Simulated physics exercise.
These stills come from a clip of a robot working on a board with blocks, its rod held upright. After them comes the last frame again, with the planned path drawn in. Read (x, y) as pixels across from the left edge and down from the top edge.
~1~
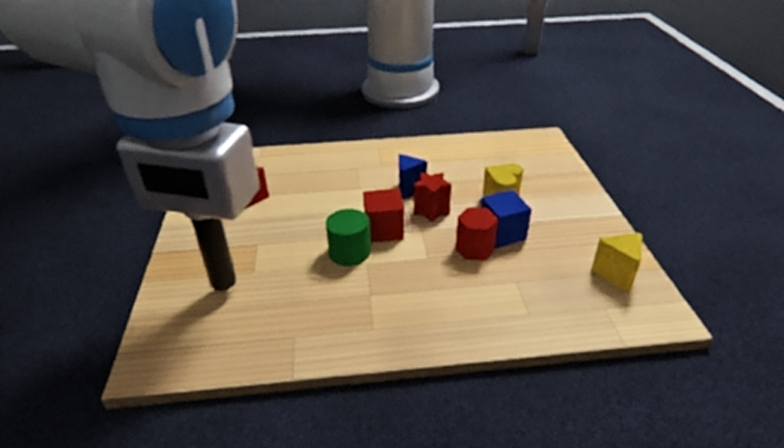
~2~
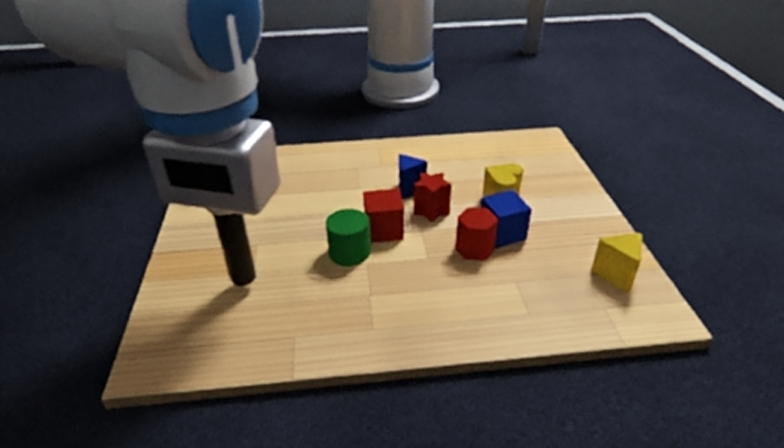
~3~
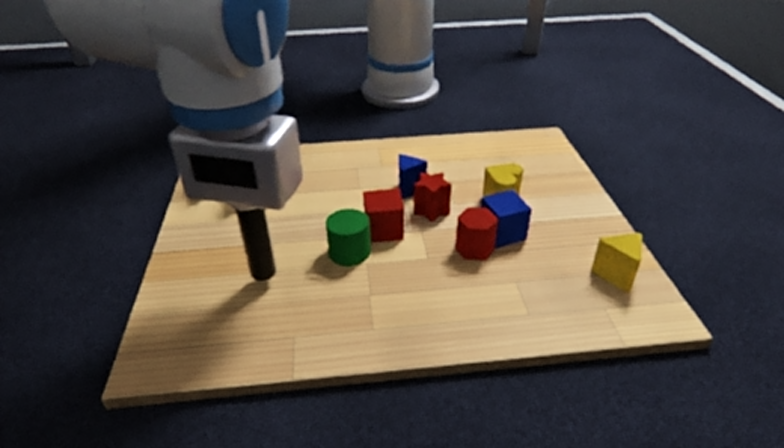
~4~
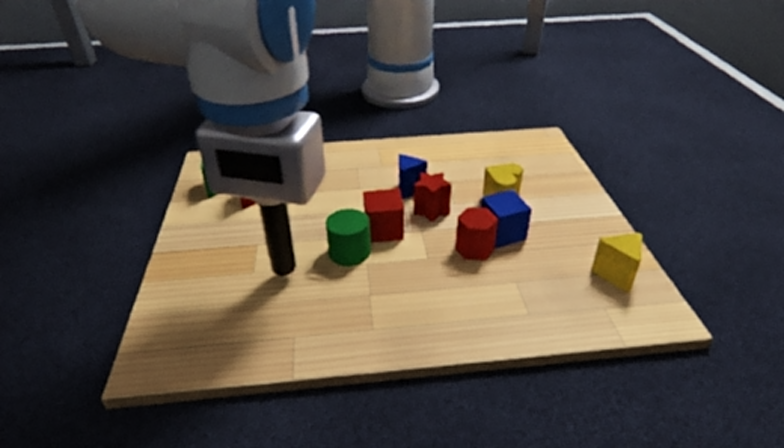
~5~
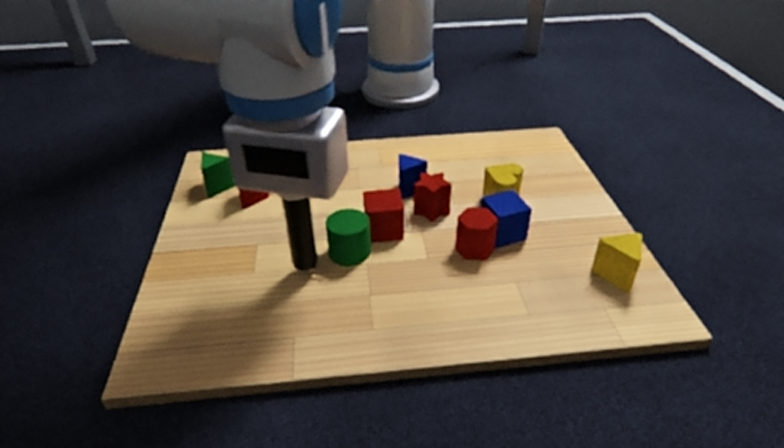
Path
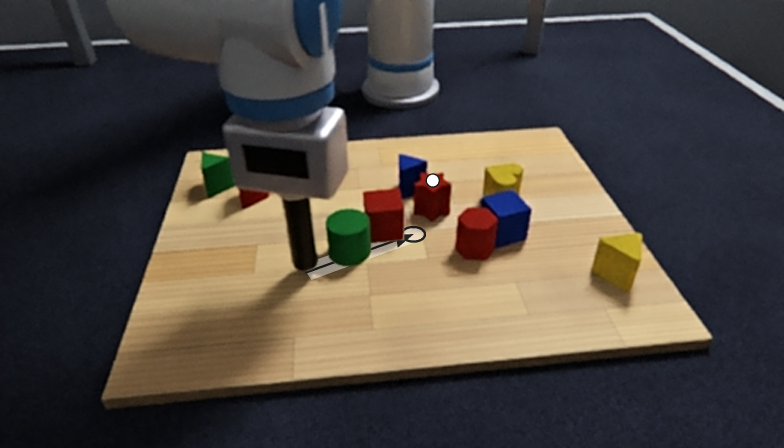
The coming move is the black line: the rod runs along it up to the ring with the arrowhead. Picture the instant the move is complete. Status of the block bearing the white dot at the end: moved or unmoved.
Moved.
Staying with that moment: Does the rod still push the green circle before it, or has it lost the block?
I'd say it is still being pushed.
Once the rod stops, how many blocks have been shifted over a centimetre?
Moved: More than two.
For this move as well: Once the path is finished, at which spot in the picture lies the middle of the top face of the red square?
Put as a pixel place, it's (421, 177).
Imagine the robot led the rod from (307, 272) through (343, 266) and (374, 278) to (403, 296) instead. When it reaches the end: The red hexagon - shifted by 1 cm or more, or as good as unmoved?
That block will keep its spot.
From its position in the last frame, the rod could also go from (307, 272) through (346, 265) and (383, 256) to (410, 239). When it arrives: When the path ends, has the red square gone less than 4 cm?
No, that is not how it ends up.
Drawn move, from (307, 272) to (413, 234); the dot is on the red star block.
What follows on the original path. One third of the way, rod (344, 251); green circle (371, 214); red square (396, 193), turned 25° anticlockwise.
Two thirds of the way, rod (380, 238); green circle (409, 205); red square (416, 182), turned 80° anticlockwise; red star block (444, 171), turned 30° clockwise.
At the end, rod (413, 226); green circle (444, 196); red square (421, 177), turned 100° anticlockwise; red star block (449, 167), turned 35° clockwise; red hexagon still.
